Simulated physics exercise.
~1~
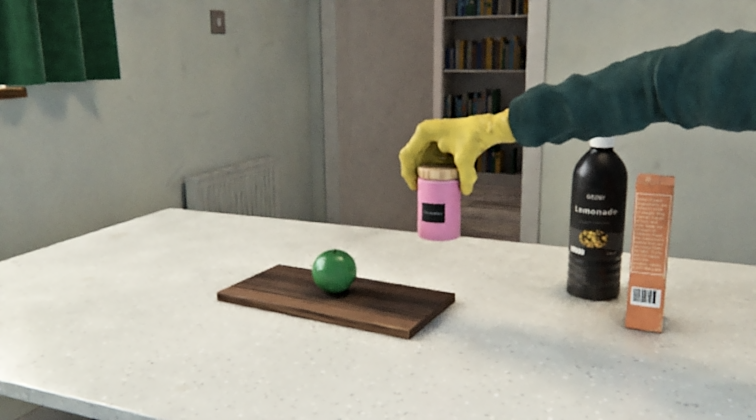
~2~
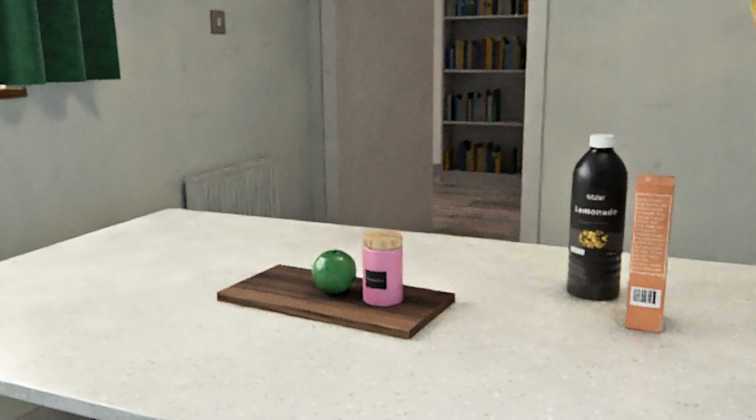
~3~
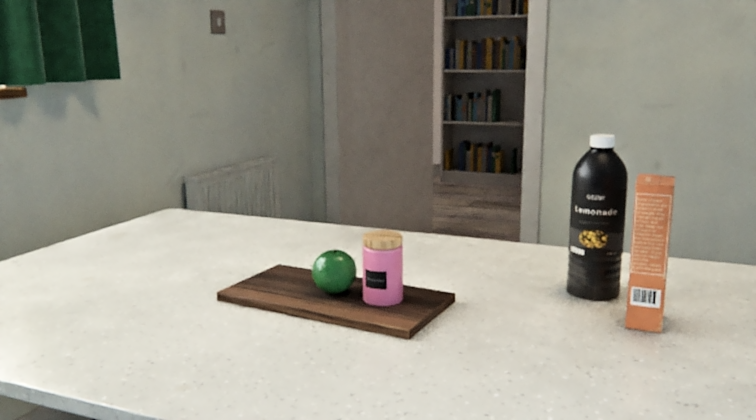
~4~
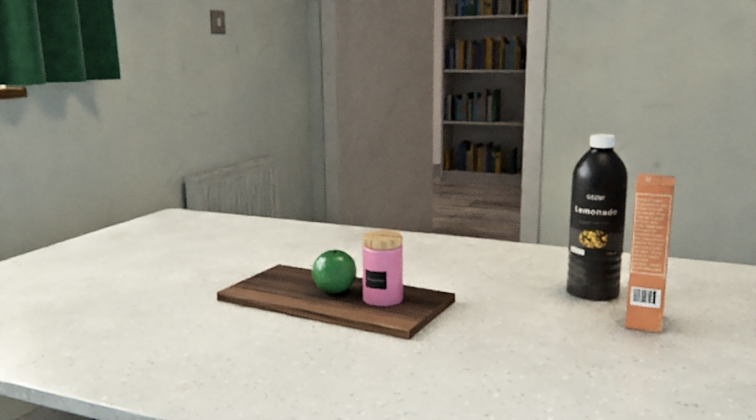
On a white table, a gloved hand sets a pink jar beside a green apple on a board, where it stays.
